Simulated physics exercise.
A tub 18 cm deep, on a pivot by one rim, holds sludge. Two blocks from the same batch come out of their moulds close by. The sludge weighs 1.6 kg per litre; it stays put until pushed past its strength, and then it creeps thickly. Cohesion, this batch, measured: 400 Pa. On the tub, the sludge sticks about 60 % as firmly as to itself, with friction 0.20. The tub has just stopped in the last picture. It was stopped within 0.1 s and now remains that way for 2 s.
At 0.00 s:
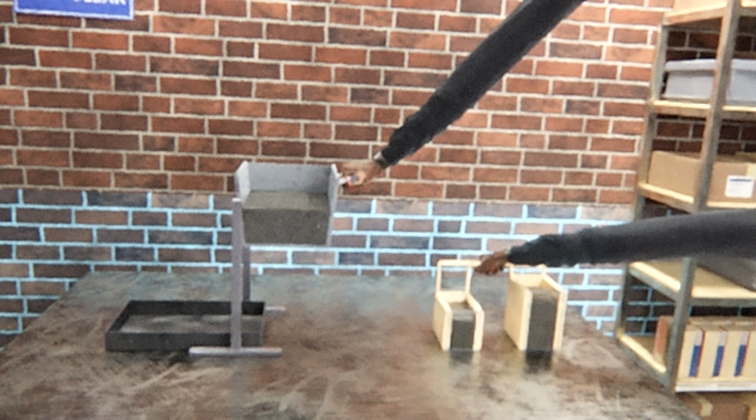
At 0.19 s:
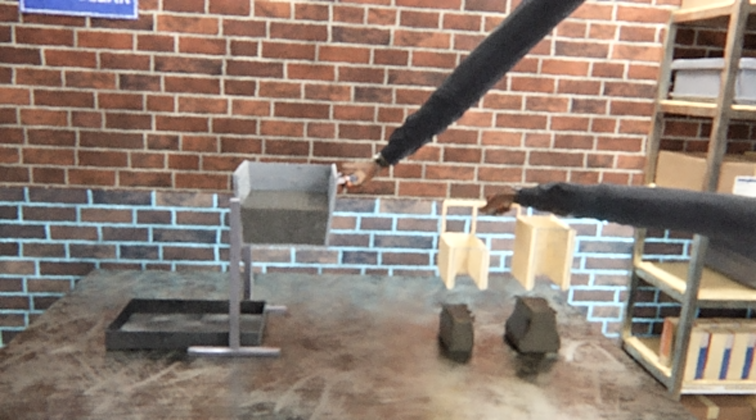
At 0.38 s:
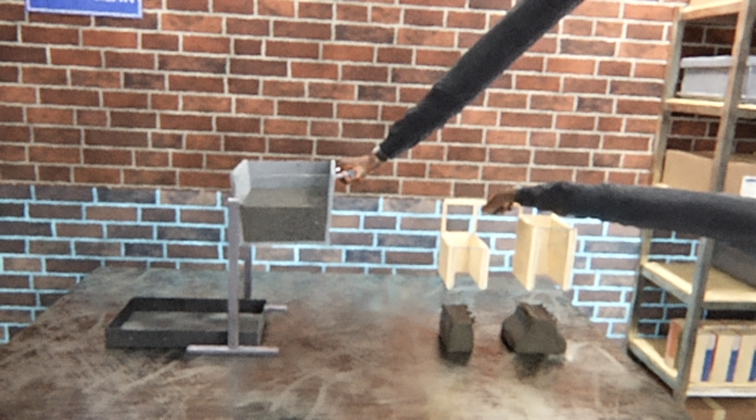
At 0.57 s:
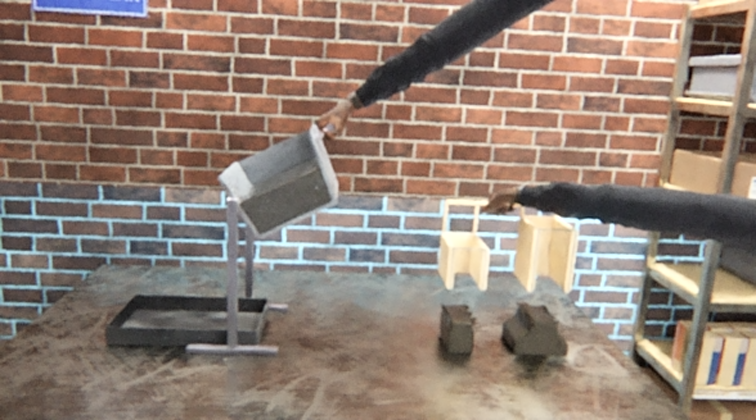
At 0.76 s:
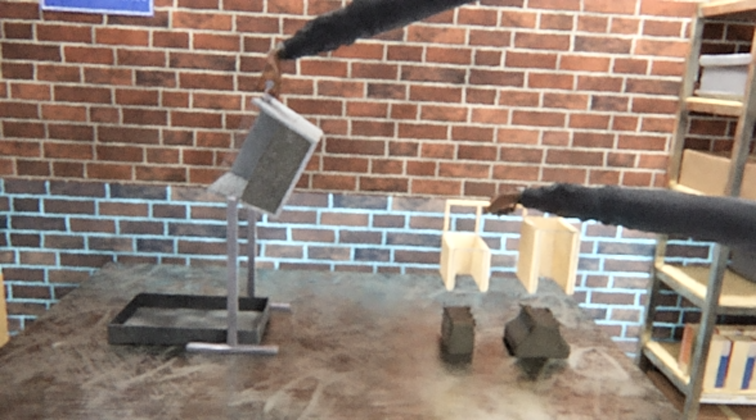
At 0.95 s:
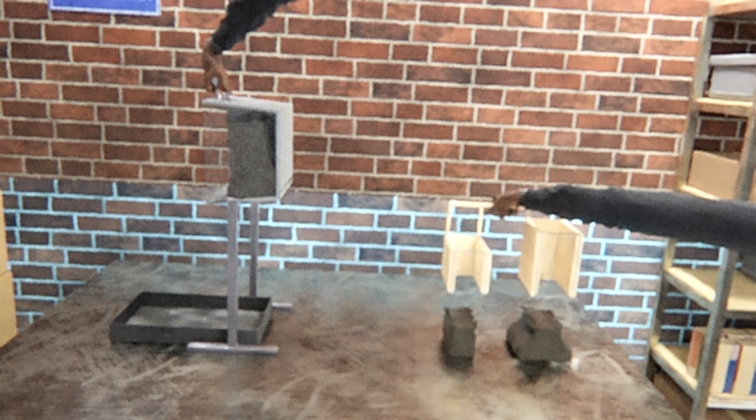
On a workshop table, hands lifting moulds off two dark blocks, the right one slumping, then tilting a grey tub upright leftward.
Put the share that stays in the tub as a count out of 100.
The share that stays is about 44 out of 100.
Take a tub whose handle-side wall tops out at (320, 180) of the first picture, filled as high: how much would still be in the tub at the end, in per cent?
Roughly 55 %.
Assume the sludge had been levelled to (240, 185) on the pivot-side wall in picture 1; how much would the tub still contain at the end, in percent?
It would come to roughly 30 percent.
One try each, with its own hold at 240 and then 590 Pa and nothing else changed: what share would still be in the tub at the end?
First 35 %, second 55 %.
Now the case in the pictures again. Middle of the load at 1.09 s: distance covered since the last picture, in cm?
Close to 7 centimetres.
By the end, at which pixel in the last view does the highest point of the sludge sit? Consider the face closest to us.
The highest point is near (251, 175) in the last picture.
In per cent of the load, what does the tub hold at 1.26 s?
Roughly 45 per cent.
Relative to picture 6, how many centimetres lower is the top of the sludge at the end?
14 cm.
After 1.09 s, the tub is at 91 degrees and holds 85 %.
After 1.26 s, the tub is at 91 degrees and holds 47 %.
After 1.43 s, the tub is at 91 degrees and holds 44 %.
After 1.60 s, the tub is at 91 degrees and holds 44 %.
After 2.95 s, at the end, the tub is at 91 degrees and holds 44 %.
